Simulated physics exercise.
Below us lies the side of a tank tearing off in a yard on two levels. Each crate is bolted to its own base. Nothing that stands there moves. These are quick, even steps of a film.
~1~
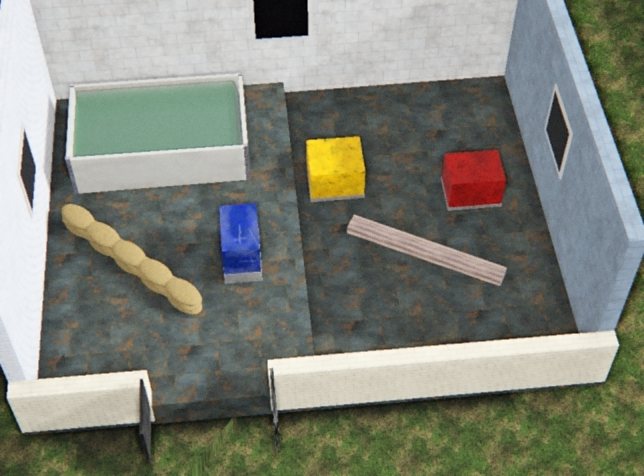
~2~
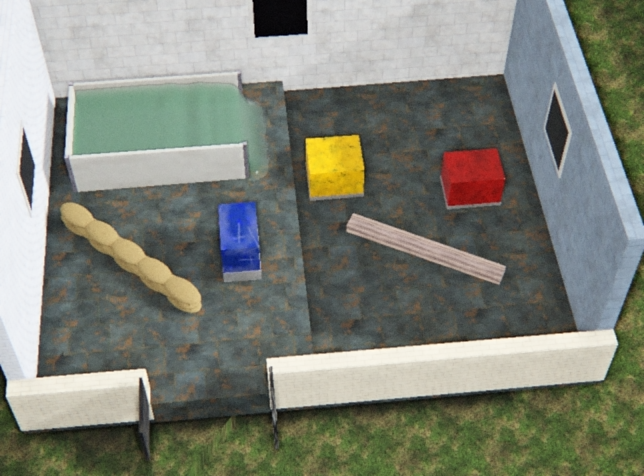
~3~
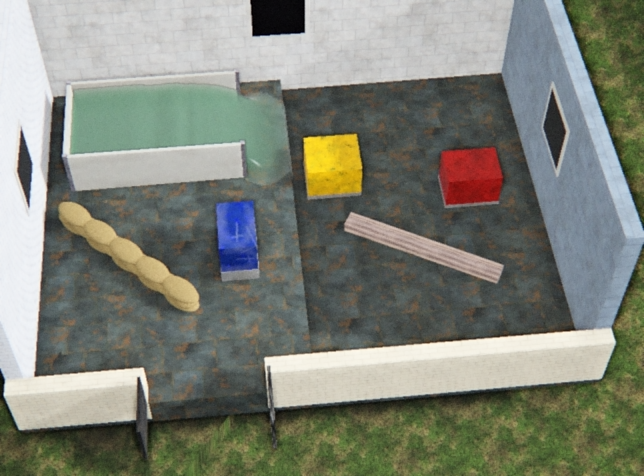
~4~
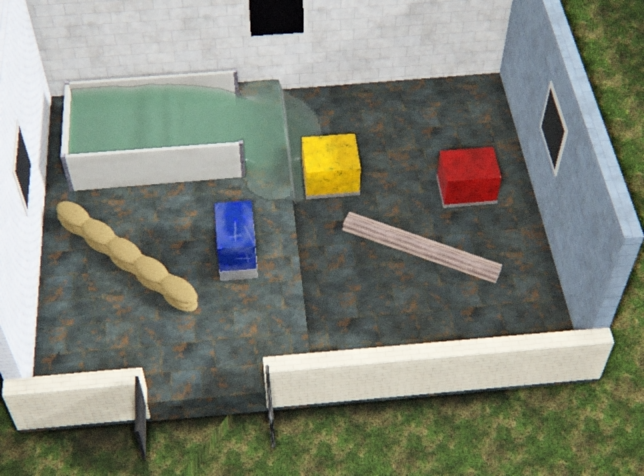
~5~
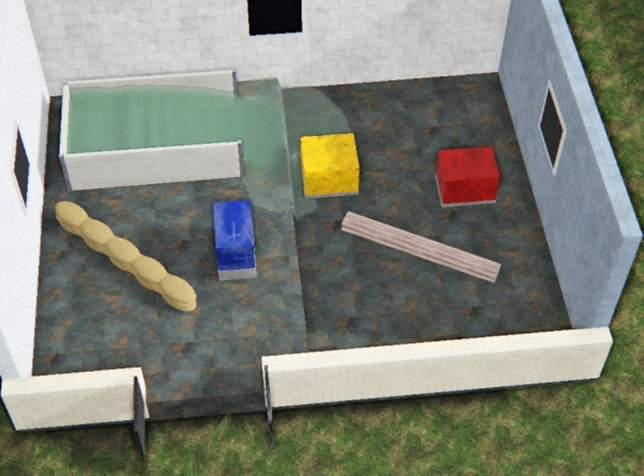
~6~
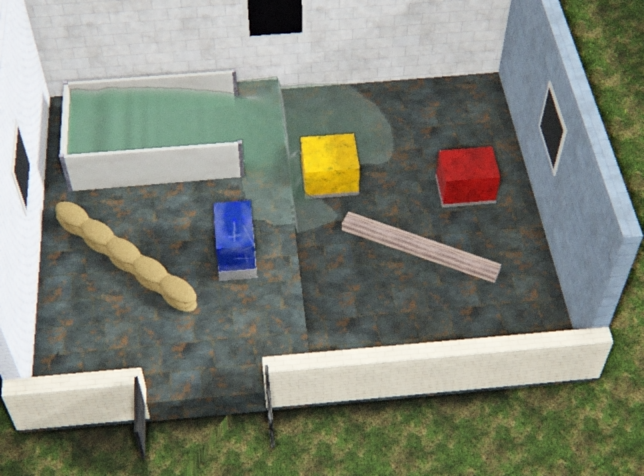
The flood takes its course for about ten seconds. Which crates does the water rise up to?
One by one: The blue crate escapes dry; the red crate is wetted; the yellow crate is wetted.
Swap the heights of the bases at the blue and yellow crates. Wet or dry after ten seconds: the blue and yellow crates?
Then: Blue crate remains dry, yellow crate gets wet.
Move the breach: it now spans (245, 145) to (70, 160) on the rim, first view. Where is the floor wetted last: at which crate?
I say the red one.
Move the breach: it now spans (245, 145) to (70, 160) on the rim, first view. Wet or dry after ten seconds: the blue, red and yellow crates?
My reading: The blue crate ends up wet; the red crate is wetted; the yellow crate ends up wet.
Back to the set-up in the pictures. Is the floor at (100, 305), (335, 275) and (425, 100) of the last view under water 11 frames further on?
As listed: Clear, flooded, awash.
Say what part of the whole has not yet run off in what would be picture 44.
Near 100 in a hundred.
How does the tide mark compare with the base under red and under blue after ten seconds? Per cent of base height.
Roughly 470 per cent, then 0 per cent.
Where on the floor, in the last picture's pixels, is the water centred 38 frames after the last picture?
Roughly at (384, 200).
A moment on, water covers 30 % of the floor; the blue crate water round its plinth, the red crate water round its plinth, the yellow crate water round its plinth.
Next, water covers 40 % of the floor; the blue crate water round its plinth, the red crate water round its plinth, the yellow crate water round its plinth.
Then, water covers 50 % of the floor; the blue crate water round its plinth, the red crate water round its plinth, the yellow crate water round its plinth.
Later, water covers 55 % of the floor; the blue crate water round its plinth, the red crate water round its plinth, the yellow crate water round its plinth.
In the end, water covers 55 % of the floor; the blue crate stayed above the water, the red crate was topped, the yellow crate was topped.
